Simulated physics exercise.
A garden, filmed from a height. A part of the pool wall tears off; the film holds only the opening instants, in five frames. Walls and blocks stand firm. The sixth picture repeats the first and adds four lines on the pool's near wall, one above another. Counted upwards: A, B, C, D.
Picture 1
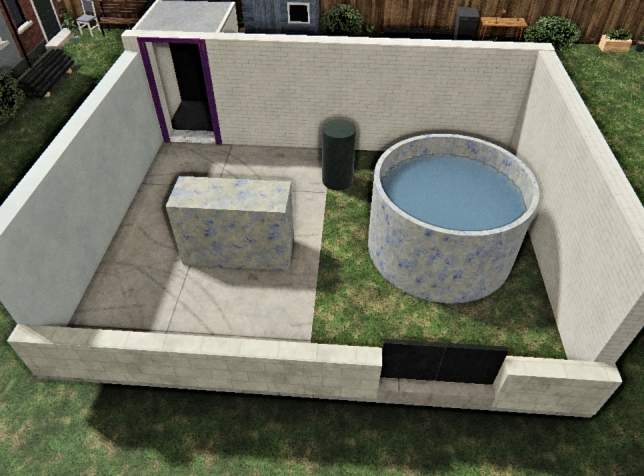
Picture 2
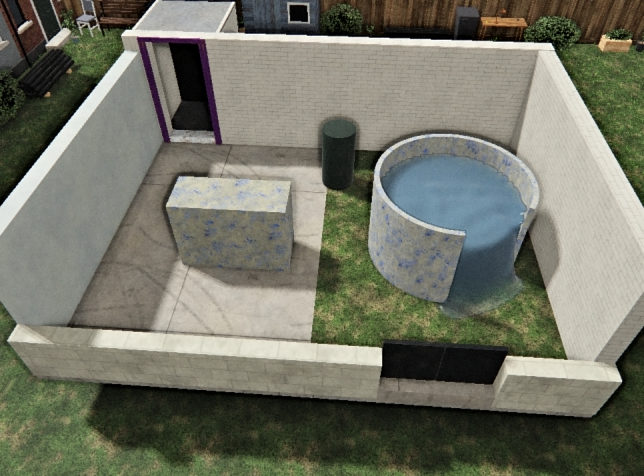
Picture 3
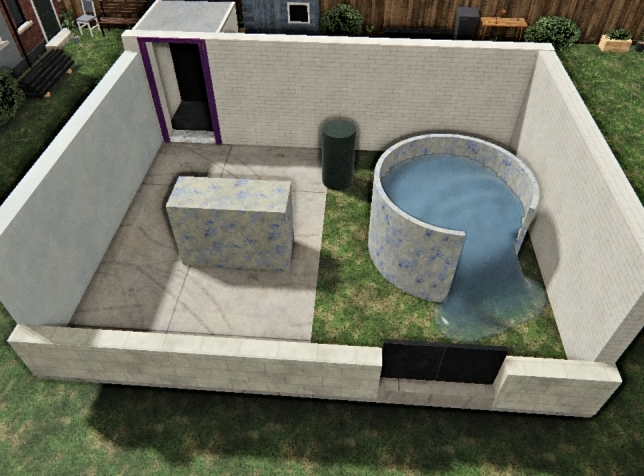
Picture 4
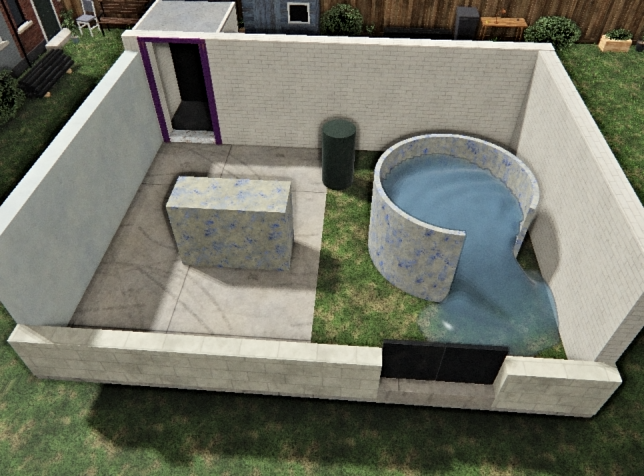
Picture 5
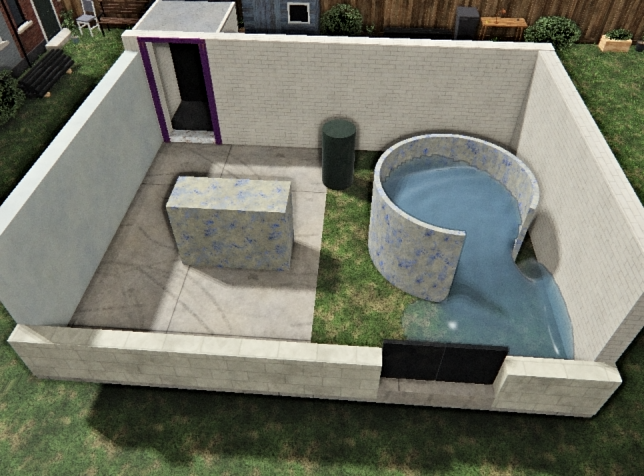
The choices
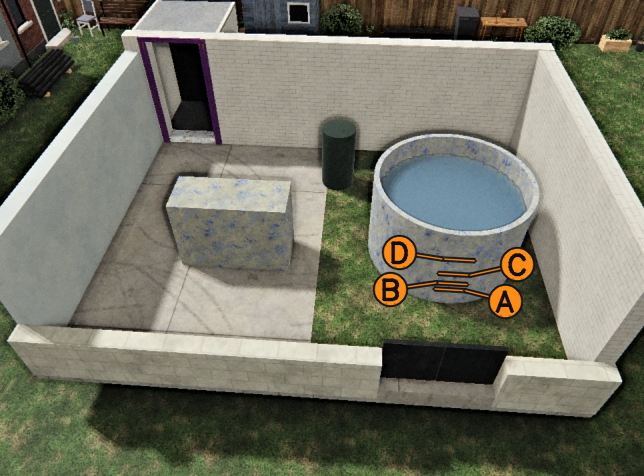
A walled yard, half pale paving and half grass, is seen from a height by a camera that stays still. A speckled blue-and-cream block stands on the paving at left, with a purple-framed doorway behind it, a dark green cylinder near the back wall, a matching round pool at right and a dark gate in front. The pool's front wall opens and blue water pours through the gap, spreading forward and sideways over the grass.
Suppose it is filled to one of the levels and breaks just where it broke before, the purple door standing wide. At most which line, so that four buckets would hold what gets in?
Take D.
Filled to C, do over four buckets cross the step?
No, not at all.
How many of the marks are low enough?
All of the four.
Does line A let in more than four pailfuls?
No.
On the marked copy, A at (449, 289); B at (451, 283); C at (454, 274); D at (458, 259); from the bottom up A, B, C, D.
For line A, nothing gets over.
For line B, nothing gets over.
For line C, nothing gets over.
For line D, a bucket or two gets in.
